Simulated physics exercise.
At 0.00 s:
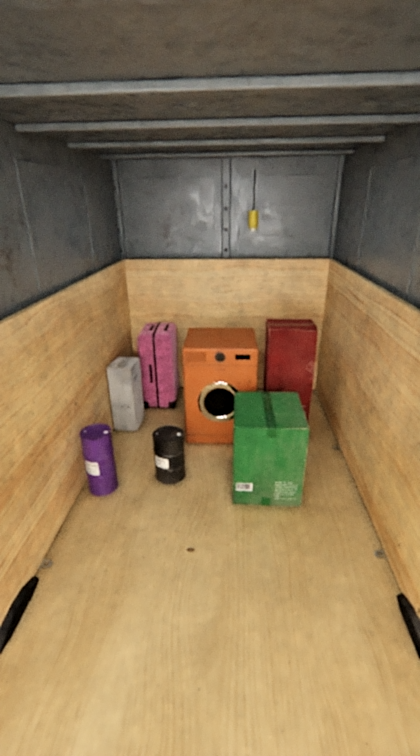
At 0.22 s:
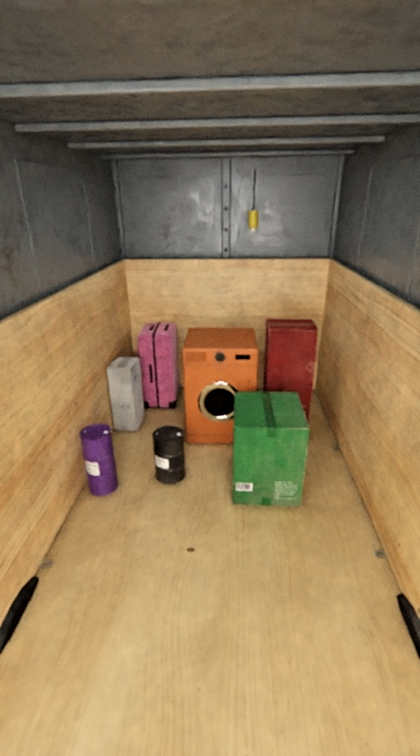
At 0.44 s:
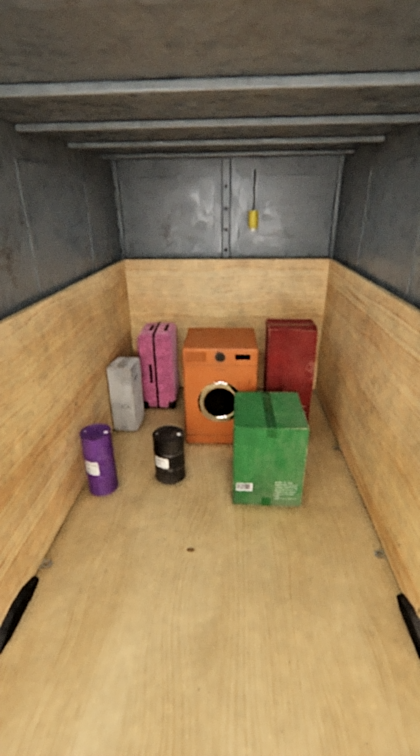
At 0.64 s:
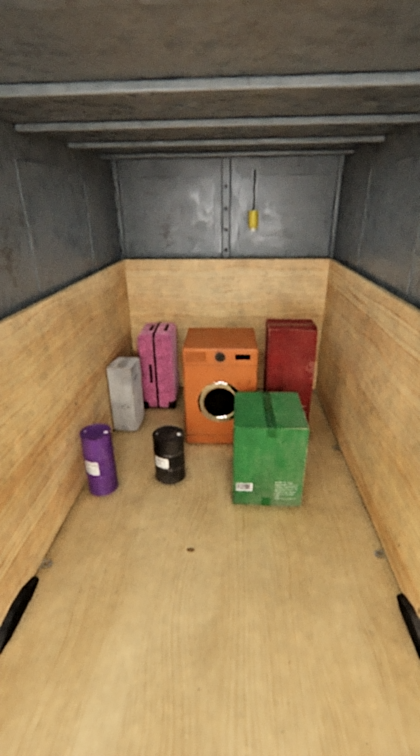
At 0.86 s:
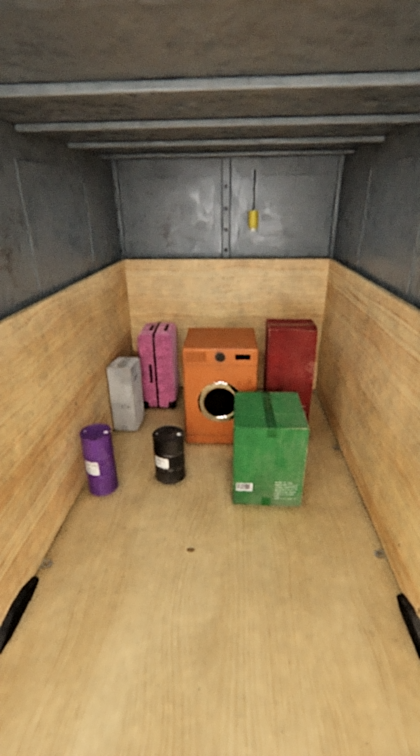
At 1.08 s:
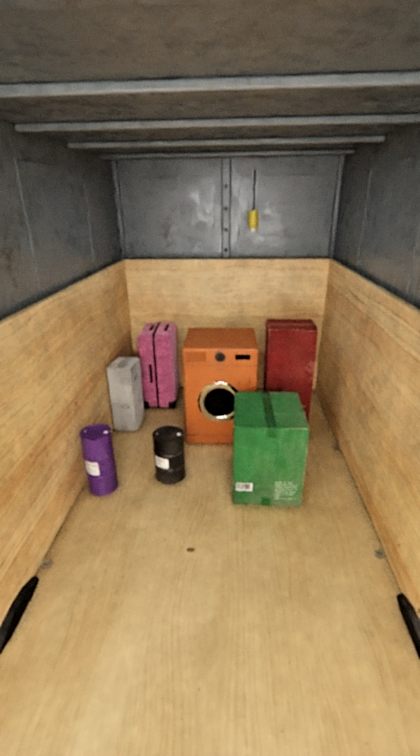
A yellow lamp hanging on its cord barely shifts near the back wall of a wood-lined load bay, while the orange washing machine, green and red boxes, pink suitcase, white box, and purple and black canisters stay still.
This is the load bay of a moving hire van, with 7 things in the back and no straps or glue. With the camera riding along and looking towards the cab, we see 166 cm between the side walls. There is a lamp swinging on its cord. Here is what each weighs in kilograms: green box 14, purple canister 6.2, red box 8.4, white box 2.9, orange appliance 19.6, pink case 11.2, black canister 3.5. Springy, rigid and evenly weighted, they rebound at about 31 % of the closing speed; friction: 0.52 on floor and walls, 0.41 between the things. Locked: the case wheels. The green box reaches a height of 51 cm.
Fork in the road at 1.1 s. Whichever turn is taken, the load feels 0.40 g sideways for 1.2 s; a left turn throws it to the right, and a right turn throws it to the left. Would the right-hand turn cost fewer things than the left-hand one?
Yes, it would.
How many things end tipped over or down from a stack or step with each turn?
Heading left gives 1 while heading right gives 0.
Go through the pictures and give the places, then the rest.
In the first frame, no push; green box (266, 446); purple canister (100, 460).
In the second frame, force 0.16 g jolt; orange appliance (221, 384); pink case (160, 365).
In the third frame, no push; black canister (169, 455); red box (287, 379).
In the fourth frame, no push; white box (127, 394); orange appliance (221, 384).
In the fifth frame, no push; pink case (160, 365); black canister (169, 455).
In the sixth frame, no push; green box (266, 446); purple canister (100, 460).
Turning left. By 1.78 s, force 0.40 g right; white box tilted 14°.
By 2.28 s, no push; white box tilted 68°; red box tilted 14°; orange appliance 6 cm from its spot.
By 2.58 s, no push; white box on its side; orange appliance 6 cm from its spot.
When it is over (3.3 s), lying over in the back, white box; the other 6 within 15 cm of the start. End places, in pixels of the last picture, green box near (267, 446), purple canister near (100, 460).
Turning right instead, nothing is lost, 0 of 7 in all.
